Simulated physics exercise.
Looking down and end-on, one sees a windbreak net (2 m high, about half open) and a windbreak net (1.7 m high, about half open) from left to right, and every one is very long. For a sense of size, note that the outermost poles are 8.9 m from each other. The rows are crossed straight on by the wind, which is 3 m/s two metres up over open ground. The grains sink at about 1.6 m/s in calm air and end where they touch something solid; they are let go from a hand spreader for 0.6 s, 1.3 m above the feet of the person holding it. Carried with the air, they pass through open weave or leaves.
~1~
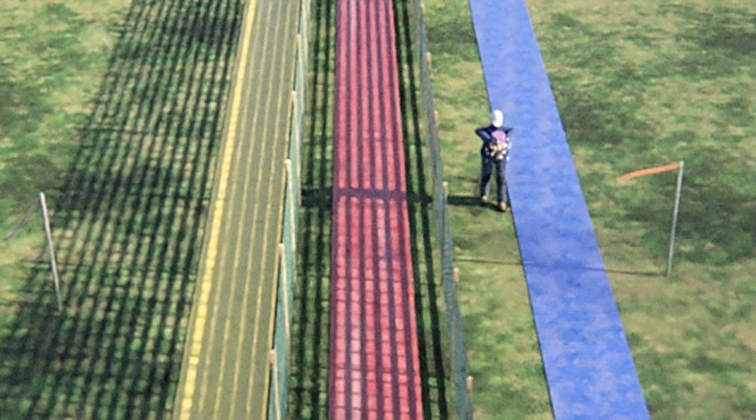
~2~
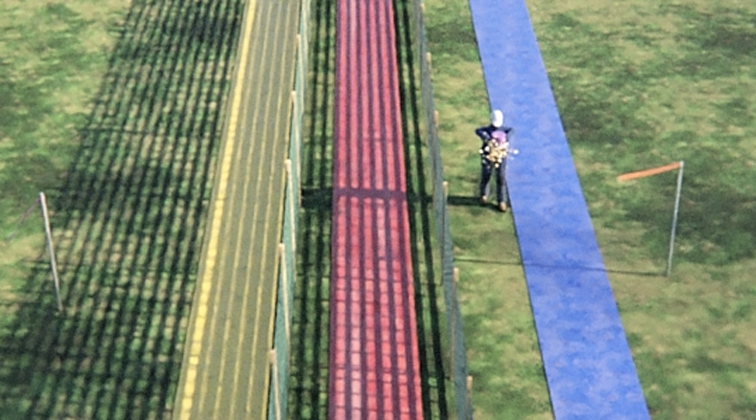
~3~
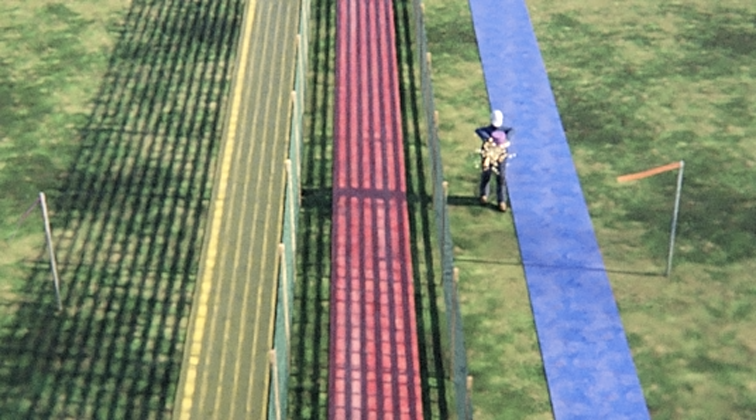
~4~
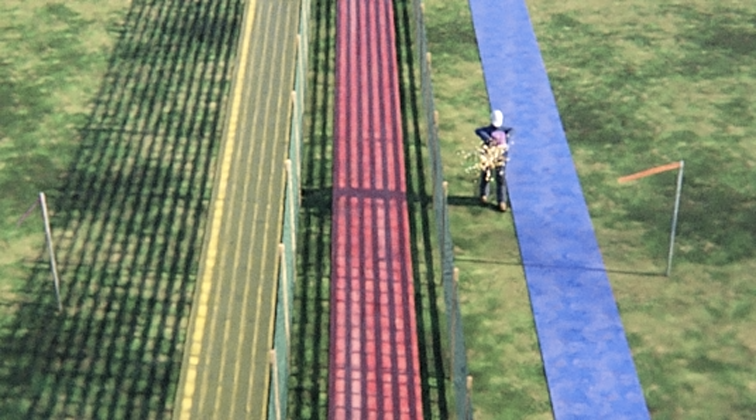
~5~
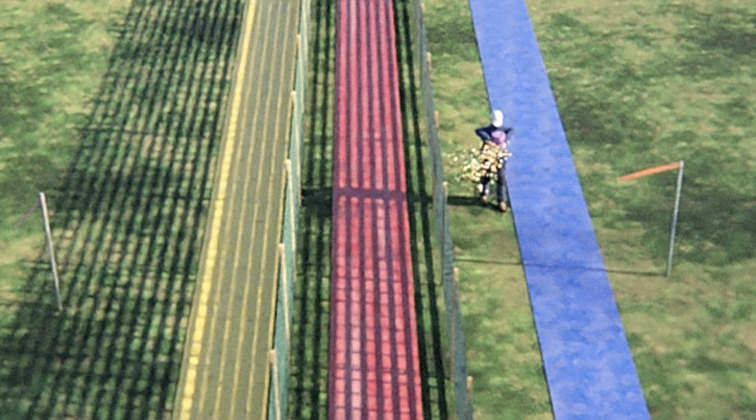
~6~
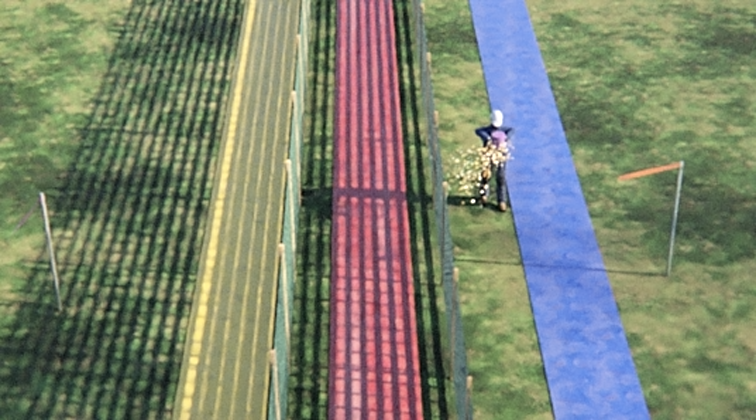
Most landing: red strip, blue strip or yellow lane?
It is red that catches most.
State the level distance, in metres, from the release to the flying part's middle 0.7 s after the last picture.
1.0 metres.
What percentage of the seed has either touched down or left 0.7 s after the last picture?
It comes to around 45 per cent.
Then, 0.7 s after the last picture, 57 % is in the air or yet to come; 5 % lies on the red strip, 0 % on the blue strip and 0 % on the yellow lane; the middle of what still flies is 0.4 m above the low ground, near (428, 203).
Then, 1.5 s after the last picture, 4 % is in the air or yet to come; 30 % lies on the red strip, 0 % on the blue strip and 0 % on the yellow lane.
Then, 3.0 s after the last picture, 0 % is in the air or yet to come; 32 % lies on the red strip, 0 % on the blue strip and 0 % on the yellow lane.
Then, 7.5 s after the last picture, 0 % is in the air or yet to come; 32 % lies on the red strip, 0 % on the blue strip and 0 % on the yellow lane.
Then, 44.5 s after the last picture, 0 % is in the air or yet to come; 32 % lies on the red strip, 0 % on the blue strip and 0 % on the yellow lane.
